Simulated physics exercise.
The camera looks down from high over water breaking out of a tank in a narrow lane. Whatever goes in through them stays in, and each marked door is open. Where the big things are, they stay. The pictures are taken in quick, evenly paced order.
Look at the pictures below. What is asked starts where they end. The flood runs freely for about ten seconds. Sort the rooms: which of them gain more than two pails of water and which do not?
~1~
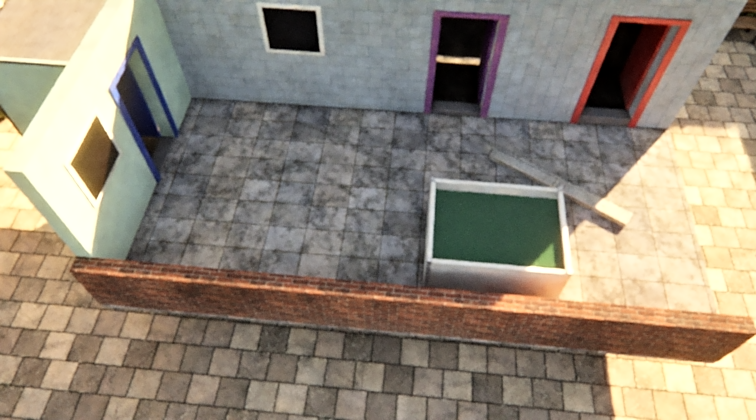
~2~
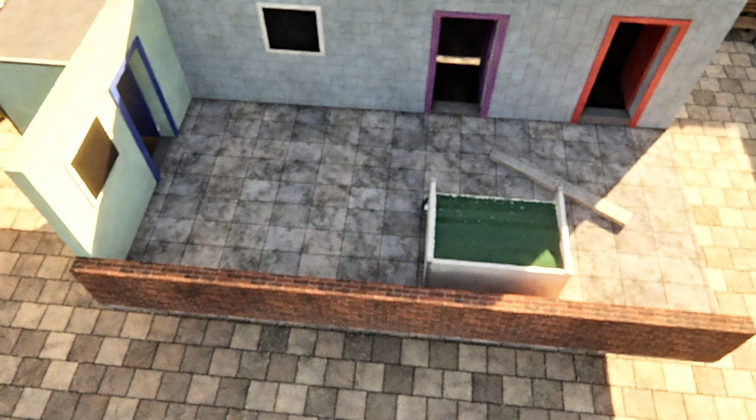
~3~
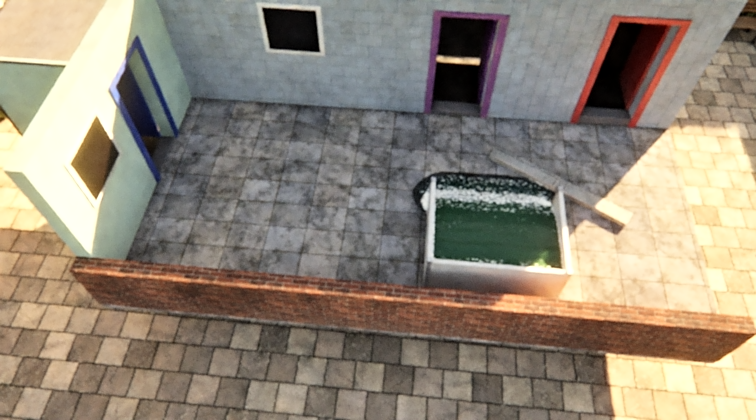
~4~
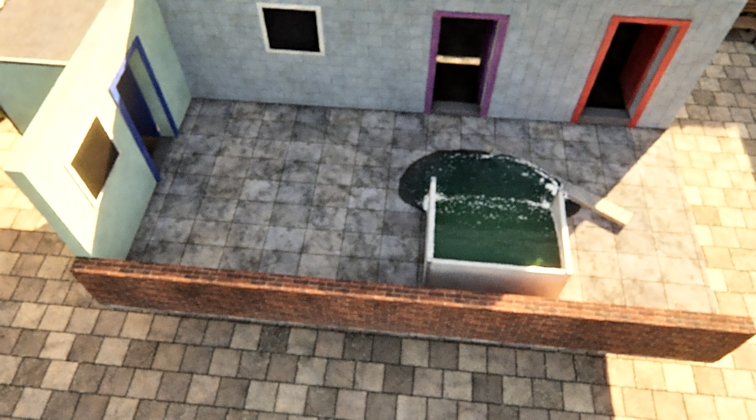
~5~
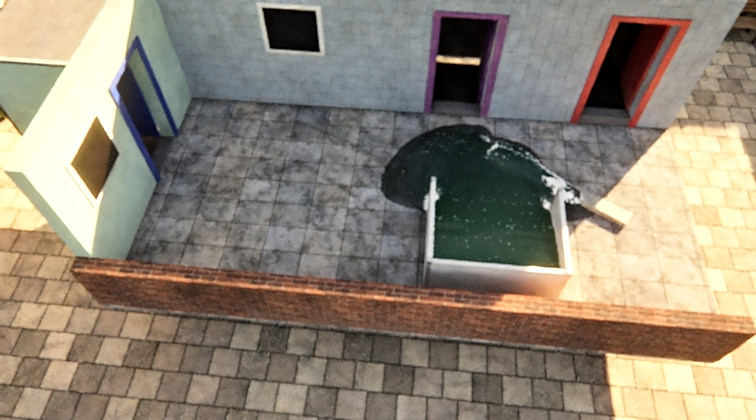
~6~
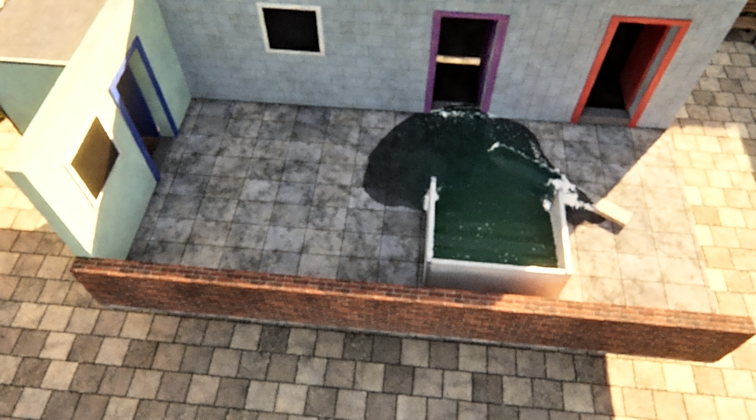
The red door gains no more; the blue door gains more; the purple door gains more.
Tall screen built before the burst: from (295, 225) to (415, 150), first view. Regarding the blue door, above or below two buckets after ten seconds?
Well, the blue tops the limit, I'd say.
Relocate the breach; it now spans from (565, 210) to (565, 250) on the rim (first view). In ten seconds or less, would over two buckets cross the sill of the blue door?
Then: The blue door falls short.
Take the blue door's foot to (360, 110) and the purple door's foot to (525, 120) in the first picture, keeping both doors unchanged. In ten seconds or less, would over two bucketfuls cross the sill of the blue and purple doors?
Well, blue door crosses the line while purple door crosses the line.
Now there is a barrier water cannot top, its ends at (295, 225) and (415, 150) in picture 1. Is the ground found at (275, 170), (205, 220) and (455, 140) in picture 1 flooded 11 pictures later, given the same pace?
Reading them off in sequence: Spared, spared, swamped.
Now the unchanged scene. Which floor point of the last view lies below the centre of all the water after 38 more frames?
Roughly (368, 186).
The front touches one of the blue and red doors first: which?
Result: The red door.
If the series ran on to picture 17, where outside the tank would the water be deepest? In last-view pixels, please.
Look near (442, 120).
A moment on, water covers 30 % of the floor; the red door wet at the sill, nothing in, the blue door not reached, the purple door far over two buckets in.
Next, water covers 35 % of the floor; the red door wet at the sill, nothing in, the blue door not reached, the purple door far over two buckets in.
Then, water covers 60 % of the floor; the red door wet at the sill, nothing in, the blue door under two buckets in, the purple door far over two buckets in.
Later, water covers 75 % of the floor; the red door wet at the sill, nothing in, the blue door over two buckets in, the purple door far over two buckets in.
In the end, water covers 85 % of the floor; the red door wet at the sill, nothing in, the blue door far over two buckets in, the purple door far over two buckets in.
